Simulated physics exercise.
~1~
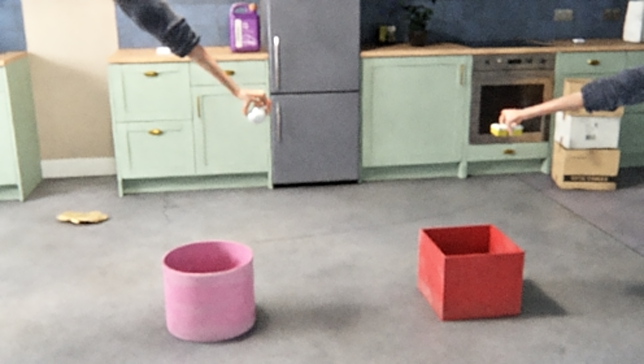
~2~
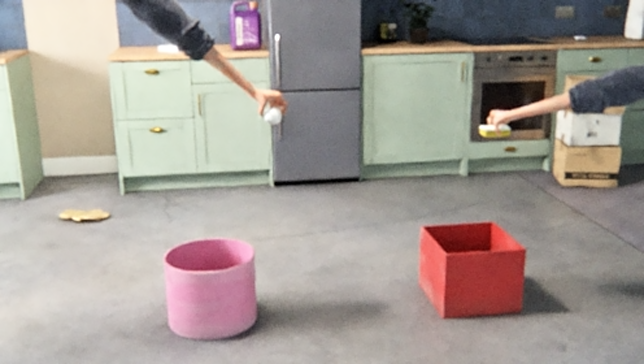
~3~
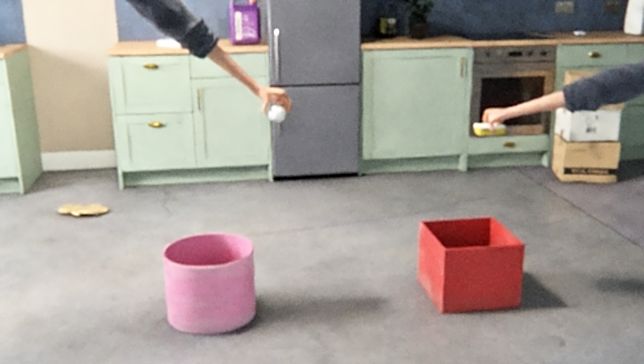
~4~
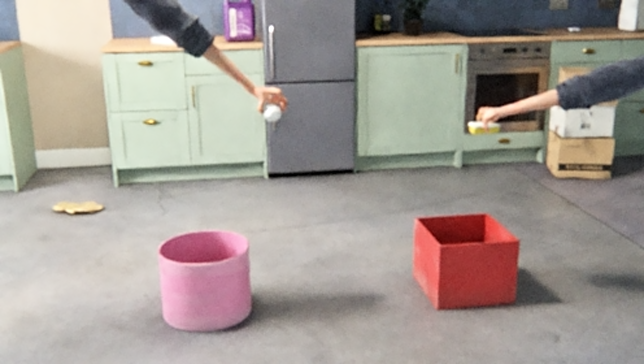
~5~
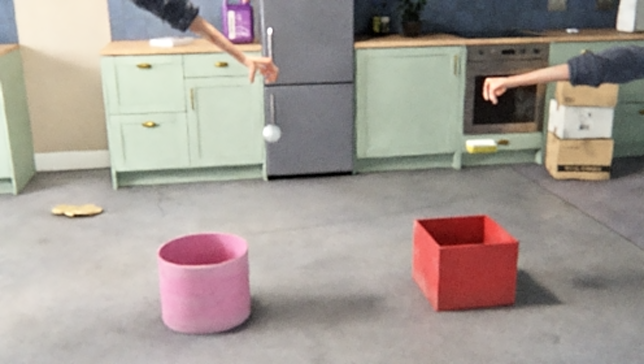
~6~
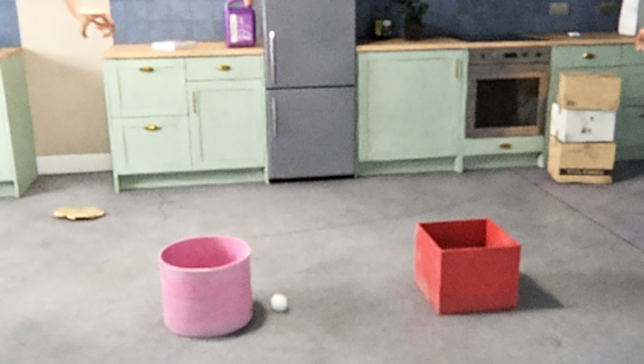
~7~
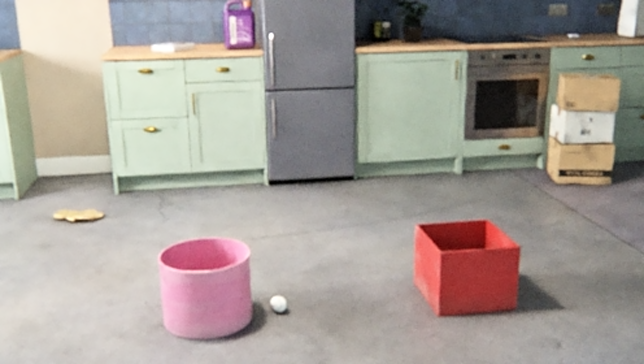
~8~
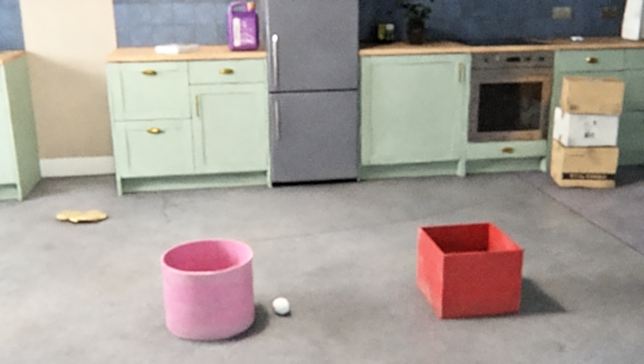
Two hands releasing a white onion and a yellow sponge, the onion landing beside a pink bin, the sponge dropping into a red crate.
